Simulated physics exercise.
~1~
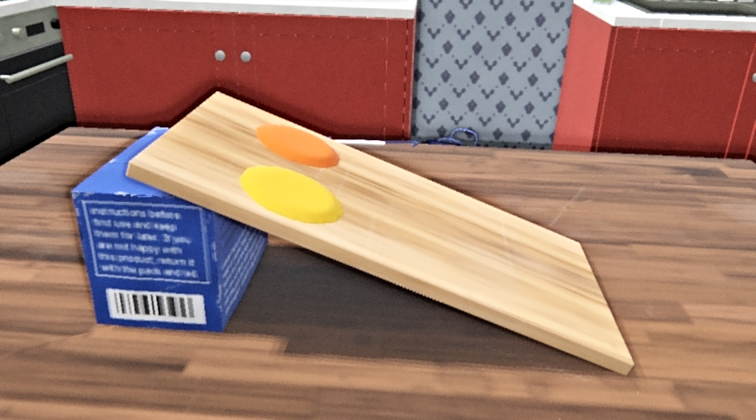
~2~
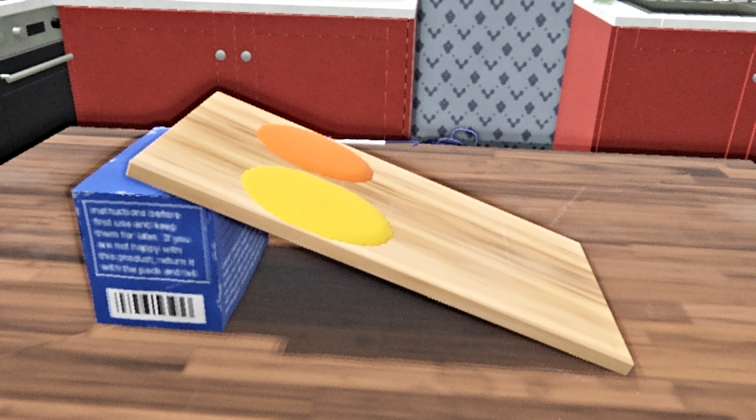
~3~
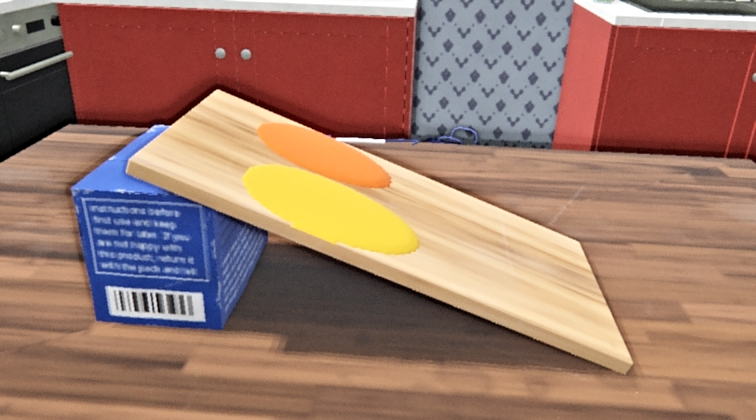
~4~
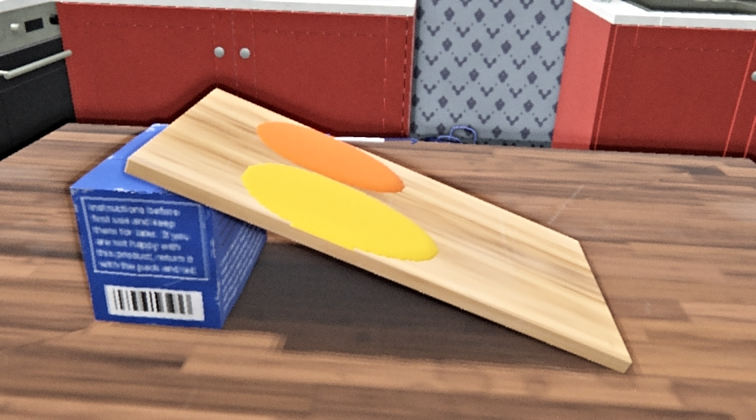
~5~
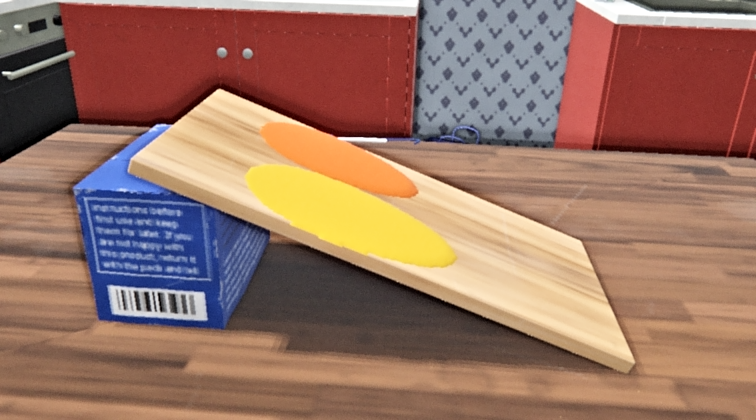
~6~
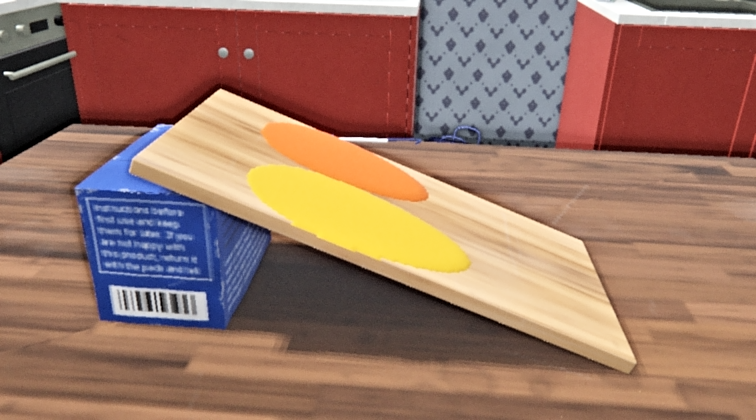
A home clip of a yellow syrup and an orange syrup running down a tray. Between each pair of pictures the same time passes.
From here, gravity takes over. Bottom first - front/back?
The winner is going to be the one that isn't at the rear.
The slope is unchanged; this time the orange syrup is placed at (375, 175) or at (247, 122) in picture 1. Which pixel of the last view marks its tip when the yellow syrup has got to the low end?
(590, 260); (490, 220).
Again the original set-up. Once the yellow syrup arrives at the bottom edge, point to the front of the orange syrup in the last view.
Around (530, 236).
Shortly, the yellow syrup is three quarters of the way down; the orange syrup is three quarters of the way down.
Then, the yellow syrup is close to the edge; the orange syrup is three quarters of the way down.
At the finish, the yellow syrup is at the low edge; the orange syrup is three quarters of the way down.
